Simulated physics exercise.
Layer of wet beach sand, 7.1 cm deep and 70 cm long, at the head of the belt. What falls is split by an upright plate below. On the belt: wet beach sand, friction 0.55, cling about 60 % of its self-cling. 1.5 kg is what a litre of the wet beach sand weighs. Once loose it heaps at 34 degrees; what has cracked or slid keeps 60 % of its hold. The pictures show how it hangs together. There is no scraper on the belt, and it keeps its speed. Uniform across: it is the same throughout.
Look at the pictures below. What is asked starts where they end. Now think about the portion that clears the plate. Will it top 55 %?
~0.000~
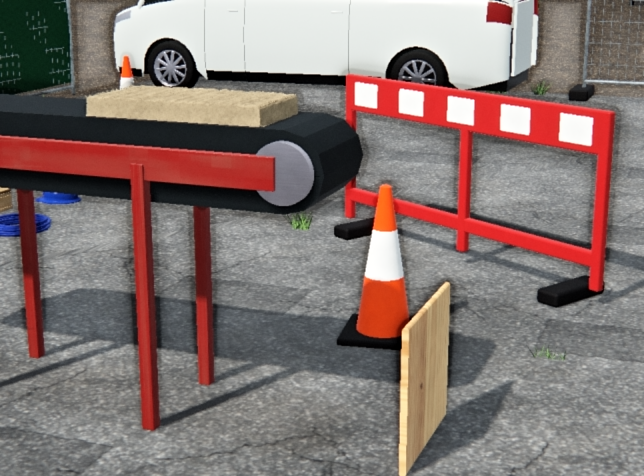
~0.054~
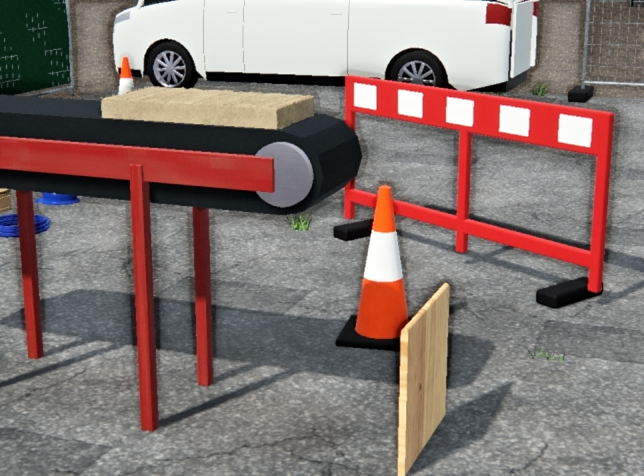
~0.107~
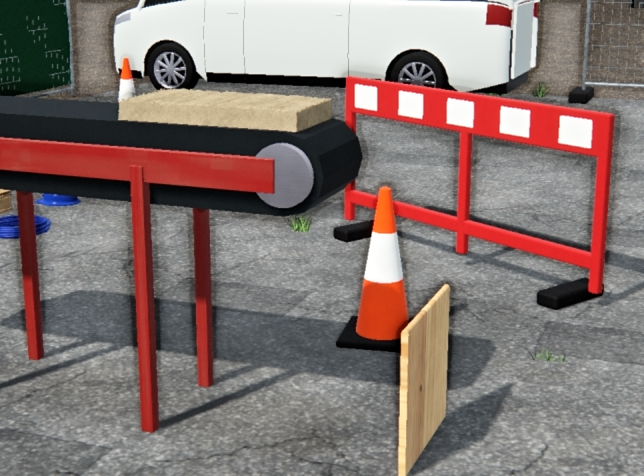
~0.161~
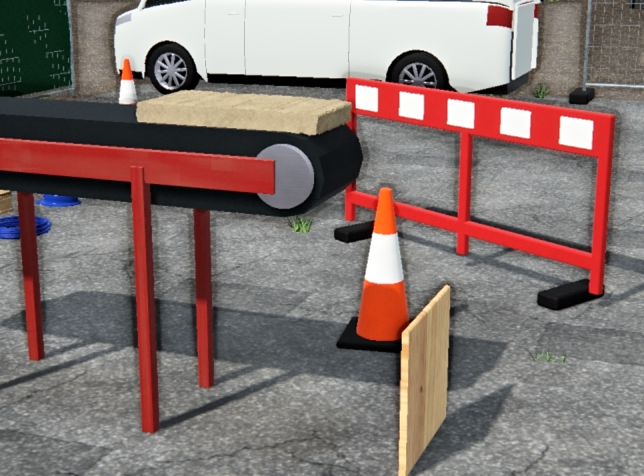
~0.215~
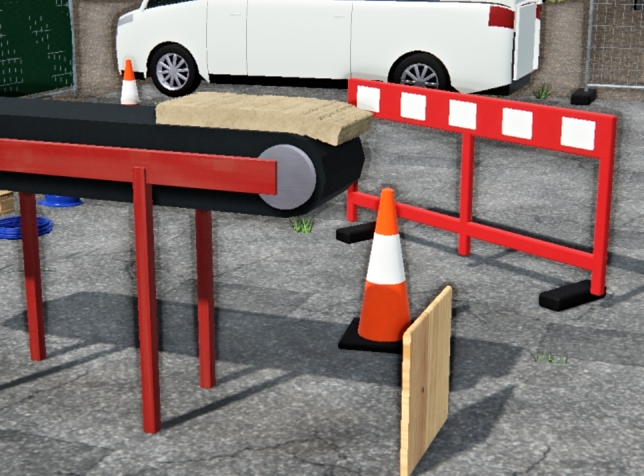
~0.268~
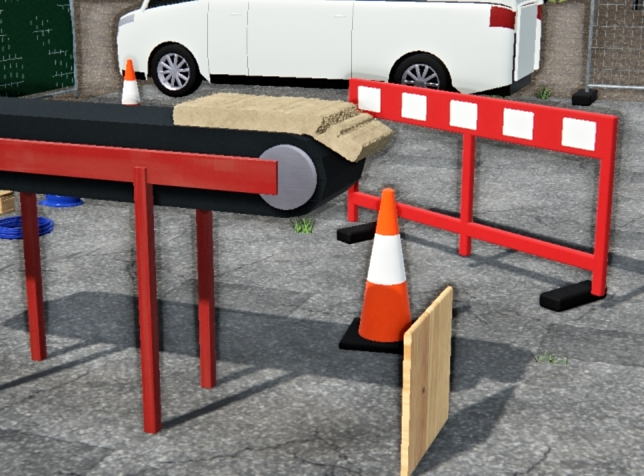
Yes.
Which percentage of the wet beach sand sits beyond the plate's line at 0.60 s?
That comes to about 35 per cent.
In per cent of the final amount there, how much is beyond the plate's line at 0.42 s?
It comes to around 0 %.
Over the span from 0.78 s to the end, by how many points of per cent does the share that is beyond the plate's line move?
Roughly 30 per cent.
By 0.42 s, 0 % is beyond the plate's line.
By 0.60 s, 35 % is beyond the plate's line.
By 0.78 s, 68 % is beyond the plate's line.
By 0.96 s, 100 % is beyond the plate's line.
By 2.11 s, at the end, 100 % is beyond the plate's line.
